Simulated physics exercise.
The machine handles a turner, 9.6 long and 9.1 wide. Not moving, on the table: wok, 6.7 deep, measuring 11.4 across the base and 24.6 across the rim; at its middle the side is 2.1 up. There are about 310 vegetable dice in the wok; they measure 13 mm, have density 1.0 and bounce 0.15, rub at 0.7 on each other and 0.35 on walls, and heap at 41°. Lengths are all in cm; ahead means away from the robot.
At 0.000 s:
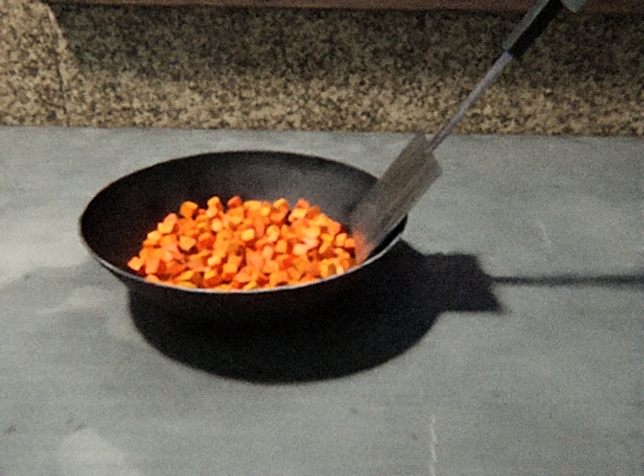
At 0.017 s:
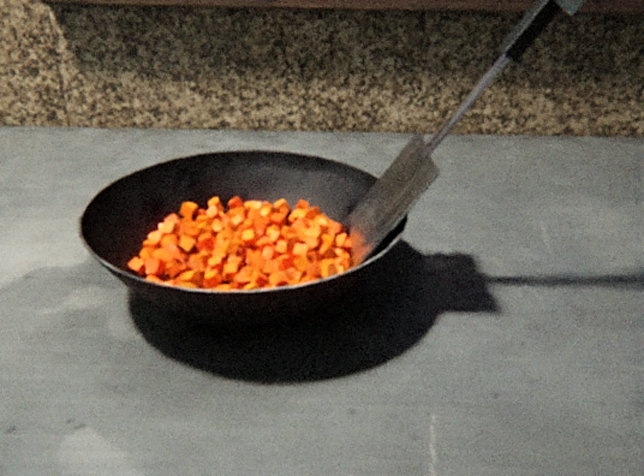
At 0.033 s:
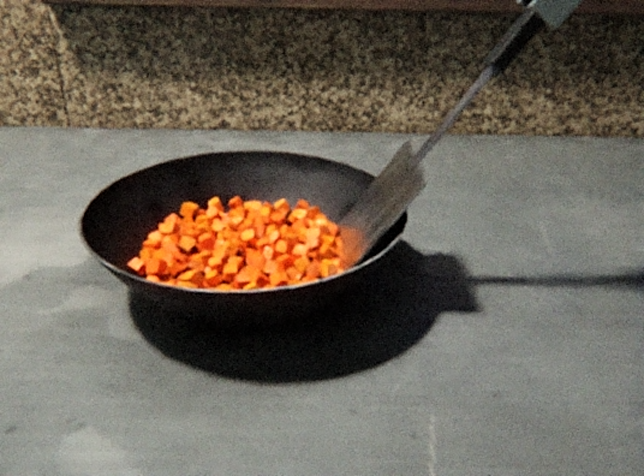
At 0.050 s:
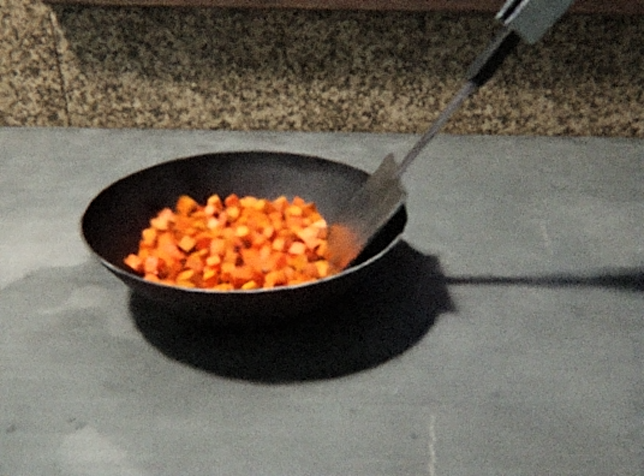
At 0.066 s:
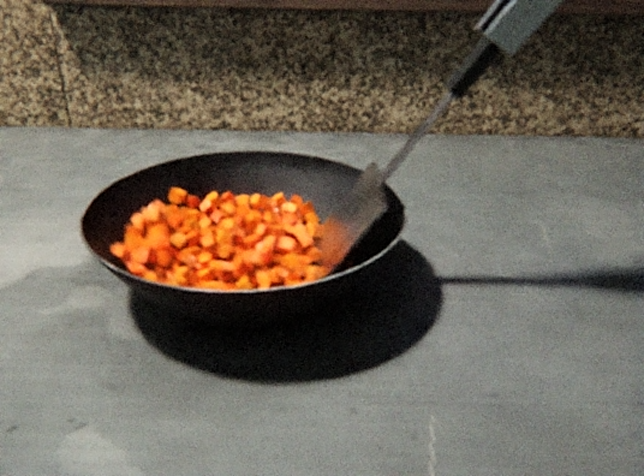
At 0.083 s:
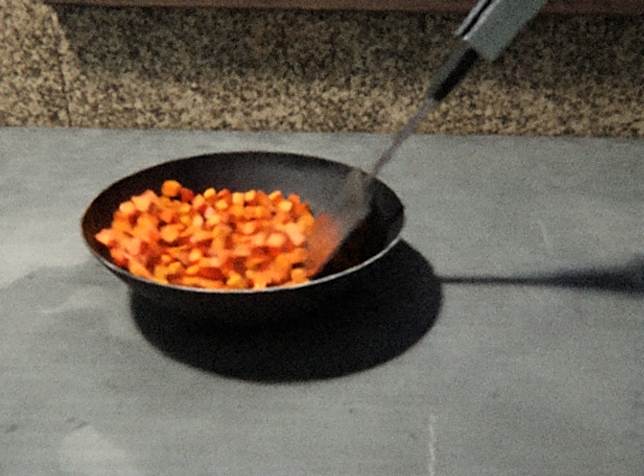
At the start, a dark wok filled with small orange vegetable dice rests on a grey table, a metal turner slanting in at its right edge. The turner then slides leftward and down into the wok, pushing the dice toward the left side, where they bunch up.
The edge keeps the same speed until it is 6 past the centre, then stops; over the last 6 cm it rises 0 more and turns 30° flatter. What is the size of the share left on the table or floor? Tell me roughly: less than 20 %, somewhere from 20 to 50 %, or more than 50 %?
Less than 20 %.
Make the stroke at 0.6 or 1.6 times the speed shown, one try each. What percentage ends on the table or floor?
Some 10 and 25 per cent.
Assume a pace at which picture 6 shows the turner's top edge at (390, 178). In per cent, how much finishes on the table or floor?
Share: Roughly 10 %.
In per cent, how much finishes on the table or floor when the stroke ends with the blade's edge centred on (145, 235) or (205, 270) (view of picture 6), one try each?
Close to 45 and close to 10 per cent, respectively.
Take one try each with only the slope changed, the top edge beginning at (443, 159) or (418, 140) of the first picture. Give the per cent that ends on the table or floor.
Some 10 and 15 per cent.
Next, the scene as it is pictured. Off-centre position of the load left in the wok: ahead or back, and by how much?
Offset: About 5.5 cm, ahead.
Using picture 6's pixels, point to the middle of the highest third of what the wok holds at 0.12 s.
The top third sits at roughly (153, 226).
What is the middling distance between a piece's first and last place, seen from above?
The value is roughly 7 cm.
After 0.12 s, sloping 55°, highest piece 8 above the table; 314 in the wok.
After 0.16 s, sloping 42°, highest piece 9 above the table; 312 in the wok, 2 on the blade or in flight.
After 0.38 s, sloping 26°, highest piece 8 above the table; 270 in the wok, 42 on the table or floor, 2 on the blade or in flight.
After 1.43 s, sloping 26°, highest piece 8 above the table; 270 in the wok, 44 on the table or floor.
At rest, 270 in the wok, 44 on the table or floor. That is 14 % on the table or floor.
